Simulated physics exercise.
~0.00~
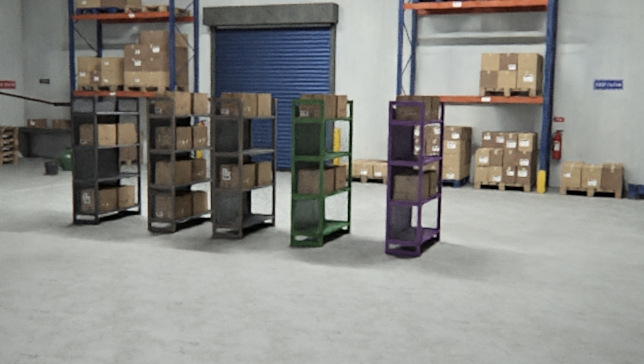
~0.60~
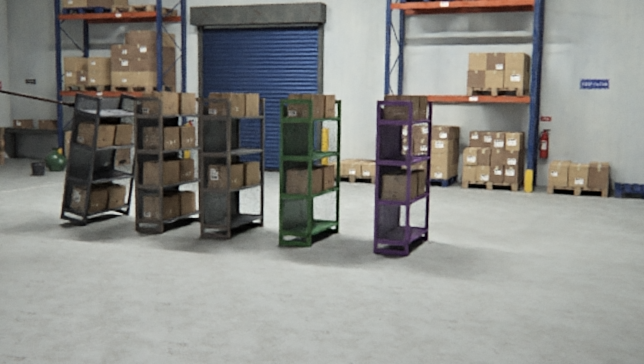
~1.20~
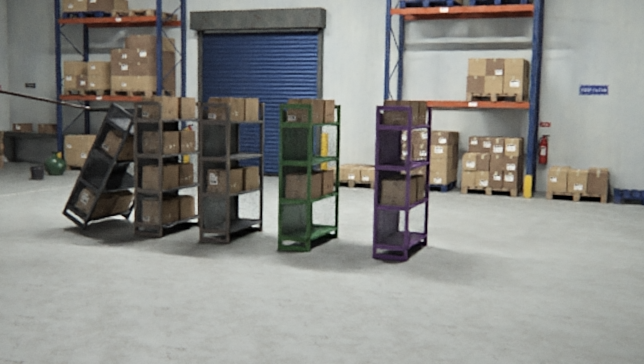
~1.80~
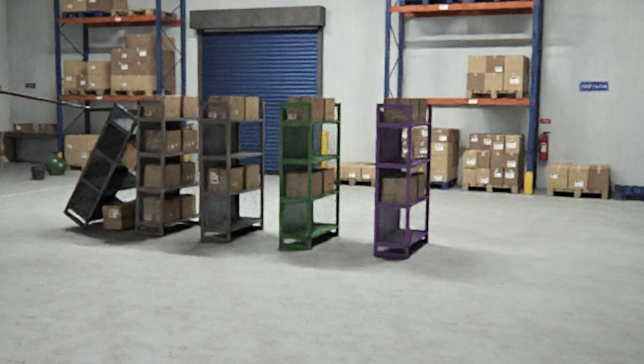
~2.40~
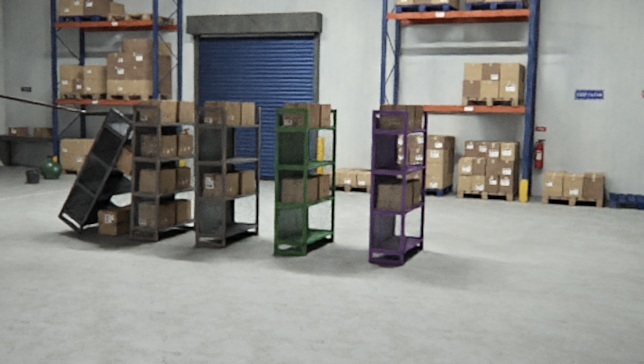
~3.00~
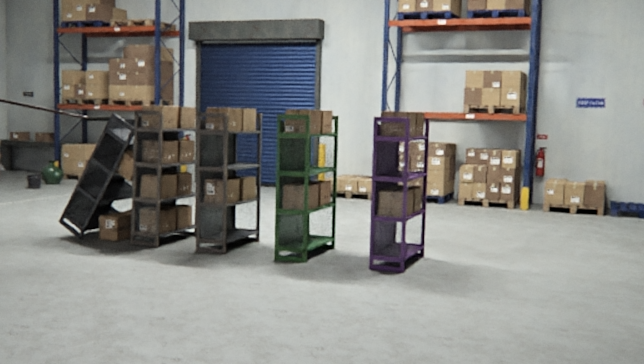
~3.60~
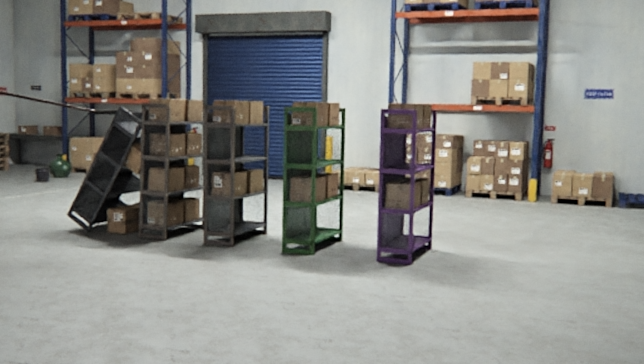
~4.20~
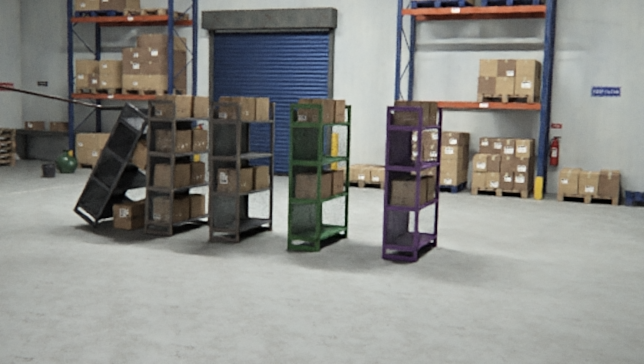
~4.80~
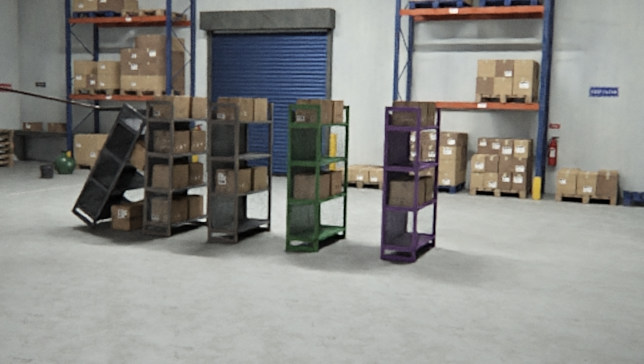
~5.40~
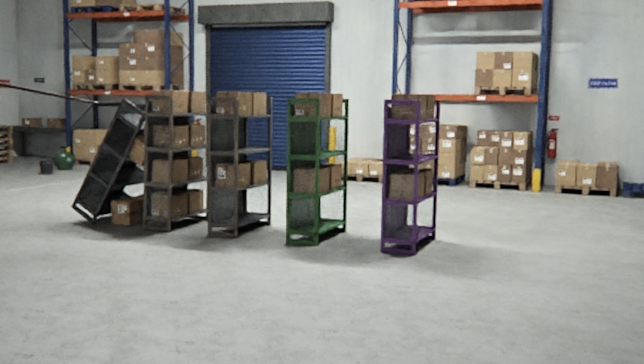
We see five freestanding racks of cartons lined up across a warehouse floor as a pole from the left tips the leftmost one to the right until it leans against the second, a carton spilling to the floor, while the other four, including the green and purple racks, stay standing.
